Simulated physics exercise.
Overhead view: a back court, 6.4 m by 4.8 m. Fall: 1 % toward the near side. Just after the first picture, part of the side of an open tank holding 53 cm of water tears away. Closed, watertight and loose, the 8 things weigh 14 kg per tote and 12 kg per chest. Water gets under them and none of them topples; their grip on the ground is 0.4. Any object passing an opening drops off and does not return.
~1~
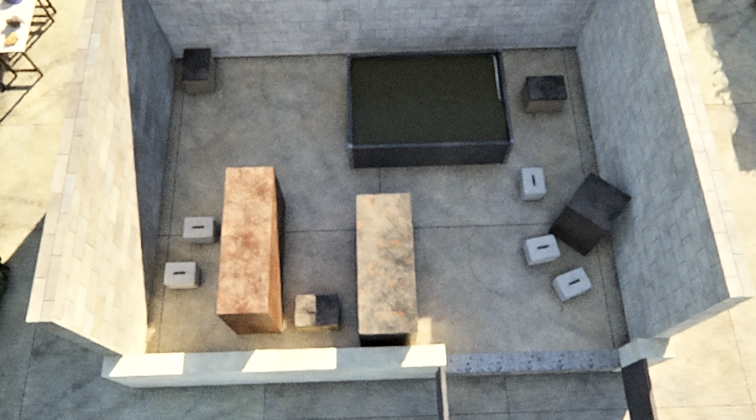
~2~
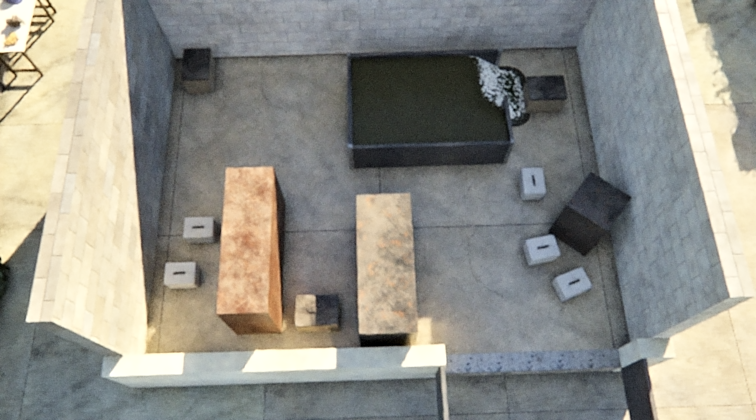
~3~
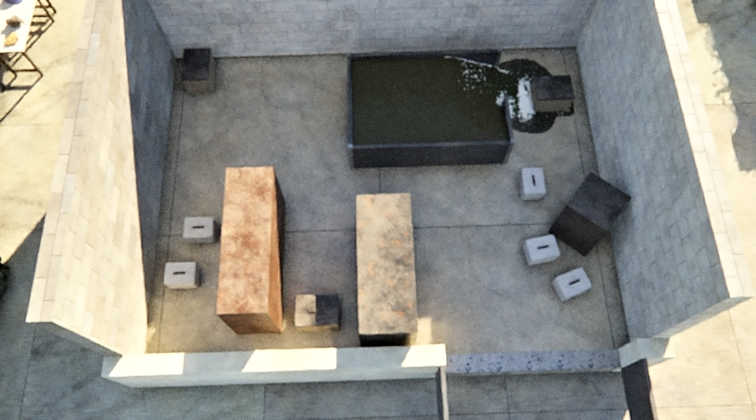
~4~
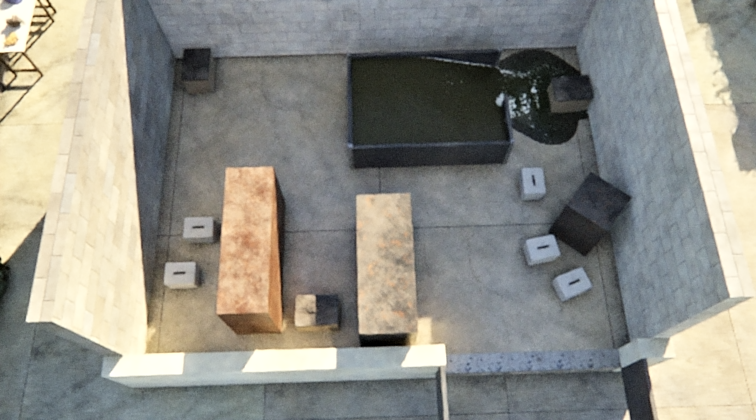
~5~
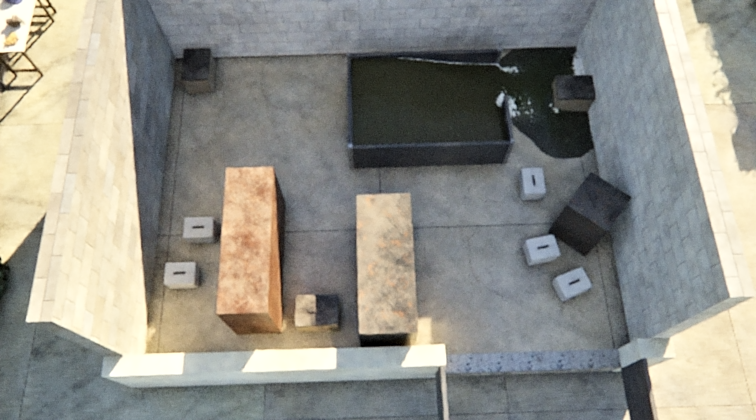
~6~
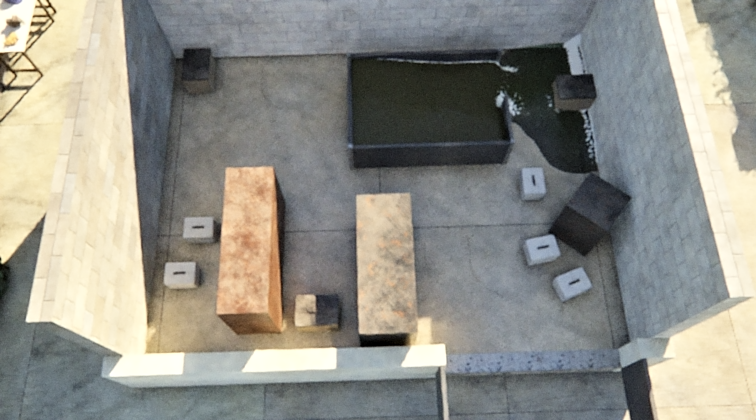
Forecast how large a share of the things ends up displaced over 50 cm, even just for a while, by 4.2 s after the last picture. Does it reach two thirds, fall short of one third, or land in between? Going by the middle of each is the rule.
The fraction stays beneath a third.
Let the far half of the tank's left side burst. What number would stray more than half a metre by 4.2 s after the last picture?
The count would be 3.
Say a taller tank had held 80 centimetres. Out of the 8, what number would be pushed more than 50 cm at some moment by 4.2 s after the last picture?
I count 3 of them in that case.
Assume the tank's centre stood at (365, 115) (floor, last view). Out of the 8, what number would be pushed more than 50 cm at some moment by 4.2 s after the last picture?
Then the count would be 2.
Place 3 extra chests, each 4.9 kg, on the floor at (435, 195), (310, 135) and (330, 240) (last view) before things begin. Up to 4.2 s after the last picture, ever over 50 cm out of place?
Note, in sequence: Over threshold; under threshold; under threshold.
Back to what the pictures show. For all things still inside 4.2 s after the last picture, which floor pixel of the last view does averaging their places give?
That lands at roughly (353, 246).
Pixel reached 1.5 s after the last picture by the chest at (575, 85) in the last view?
(570, 172) or thereabouts.
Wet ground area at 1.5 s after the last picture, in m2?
Around 7.5 m2 of it.
Then, 0.4 s after the last picture 0 of 8 are over 50 cm from their spots; 1 afloat.
Then, 1.5 s after the last picture 1 of 8 are over 50 cm from their spots; 1 afloat.
Then, 2.8 s after the last picture 2 of 8 are over 50 cm from their spots; 0 afloat.
Then, 4.2 s after the last picture 2 of 8 are over 50 cm from their spots, and 2 have been at some point; 0 afloat.
